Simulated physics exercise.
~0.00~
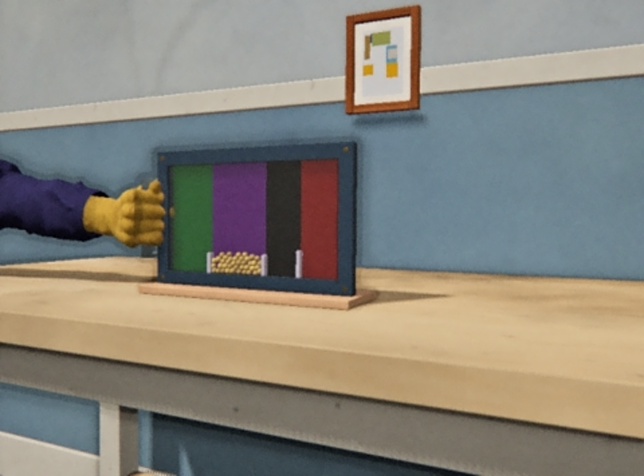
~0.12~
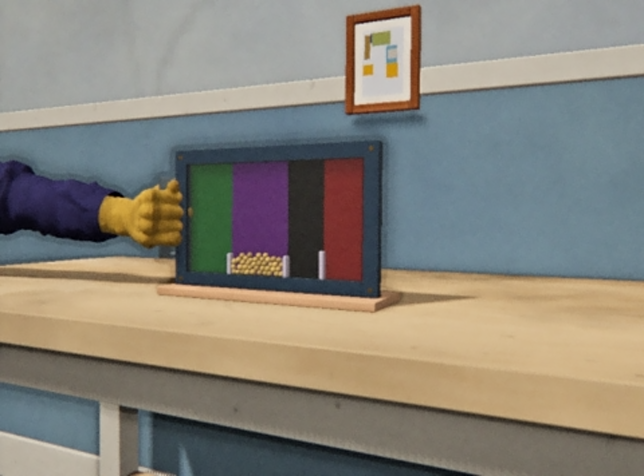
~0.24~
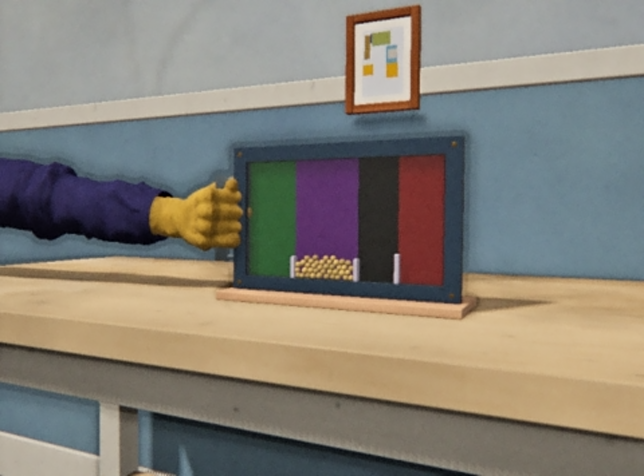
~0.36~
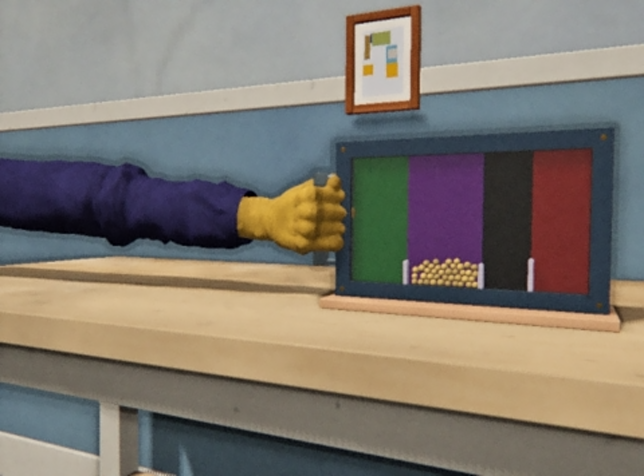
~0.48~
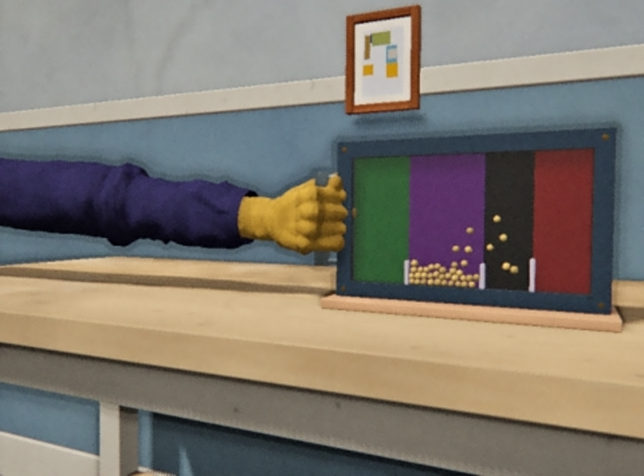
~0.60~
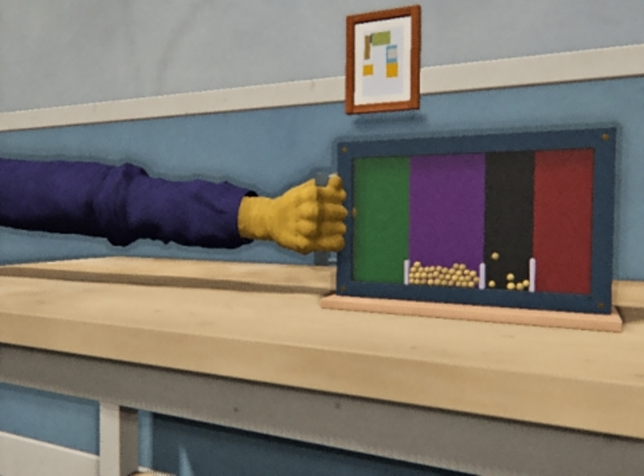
Gloved hand sliding a clear-faced case rightward along a table and stopping, beads spilling from the purple strip into the black.
